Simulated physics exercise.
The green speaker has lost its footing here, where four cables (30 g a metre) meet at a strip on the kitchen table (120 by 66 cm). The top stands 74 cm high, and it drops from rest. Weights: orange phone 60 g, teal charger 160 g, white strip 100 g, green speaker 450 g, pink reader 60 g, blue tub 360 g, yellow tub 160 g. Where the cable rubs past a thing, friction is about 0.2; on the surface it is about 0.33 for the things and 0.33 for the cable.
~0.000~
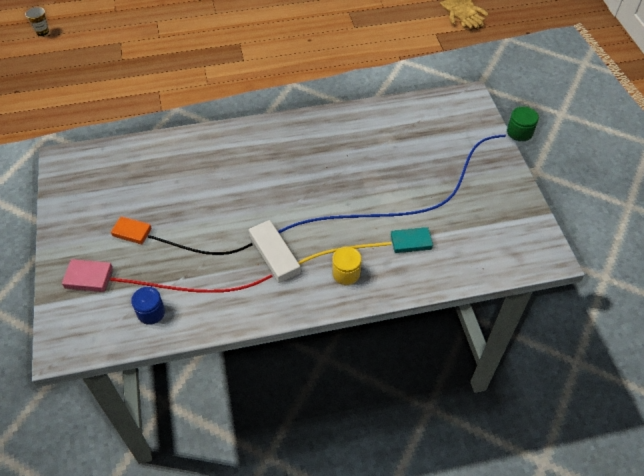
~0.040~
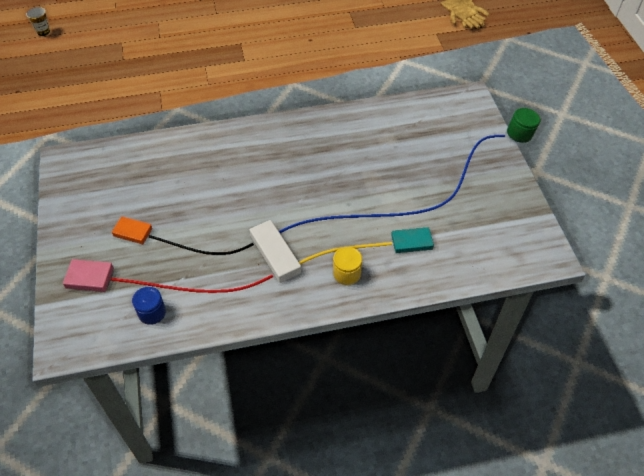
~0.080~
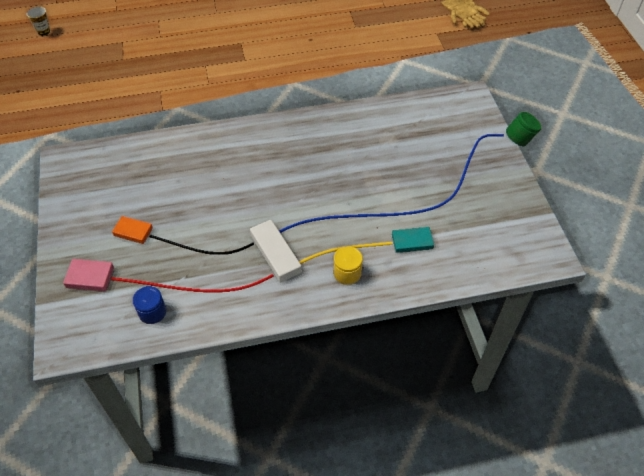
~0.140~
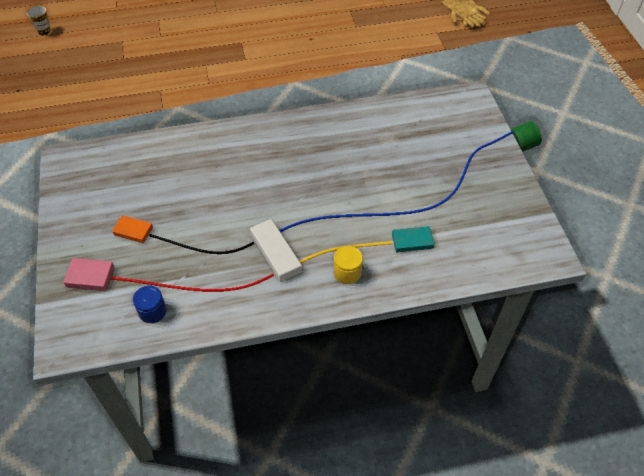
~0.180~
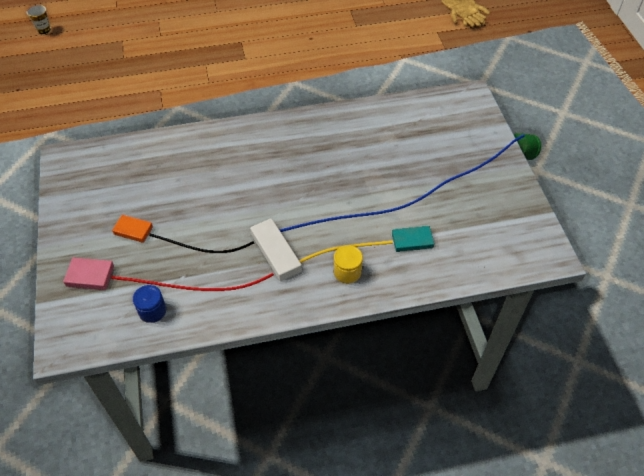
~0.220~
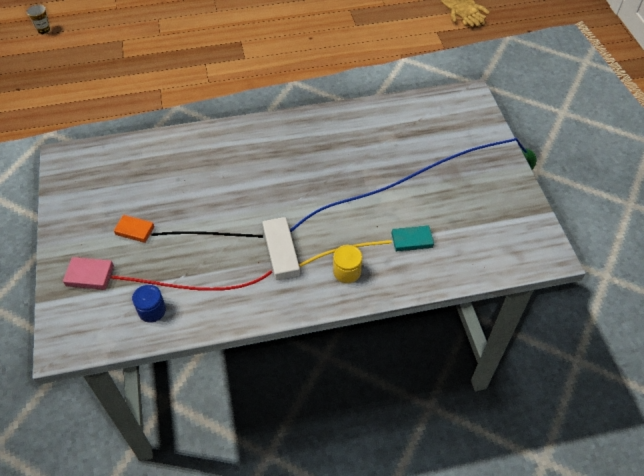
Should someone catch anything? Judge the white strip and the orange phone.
The white strip will fall, the orange phone will fall.
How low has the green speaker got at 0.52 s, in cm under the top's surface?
50 cm or so.
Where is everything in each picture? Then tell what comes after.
The first picture shows shows, white strip (274, 247); orange phone (131, 228); blue cable runs through (362, 216) (422, 211) (460, 182) (479, 144).
The second picture shows shows, green speaker (526, 117); blue cable runs through (423, 211) (479, 143).
The third picture shows shows, green speaker (524, 129); blue cable runs through (423, 211) (478, 142).
The fourth picture shows shows, green speaker (525, 137); blue cable runs through (423, 210) (487, 145).
The fifth picture shows shows, green speaker (524, 147); blue cable runs through (420, 199) (507, 148).
The sixth picture shows shows, white strip (281, 244); orange phone (133, 226); blue cable runs through (365, 196) (416, 174) (464, 153) (516, 140).
At 0.5 s, the strip's end of the blue cable at (417, 151); orange phone 41 cm off its start, white strip 41 cm off its start, pink reader 34 cm off its start.
At 0.8 s, the strip has left the top; orange phone 86 cm off its start, white strip 71 cm off its start, pink reader 72 cm off its start.
At 1.1 s, the strip has left the top; orange phone over the edge, white strip over the edge, pink reader 93 cm off its start at (473, 175).
At 1.4 s, the strip has left the top; orange phone over the edge, white strip over the edge, pink reader 108 cm off its start.
At 2.6 s, the strip has left the top; orange phone over the edge, white strip over the edge, pink reader over the edge, teal charger over the edge.
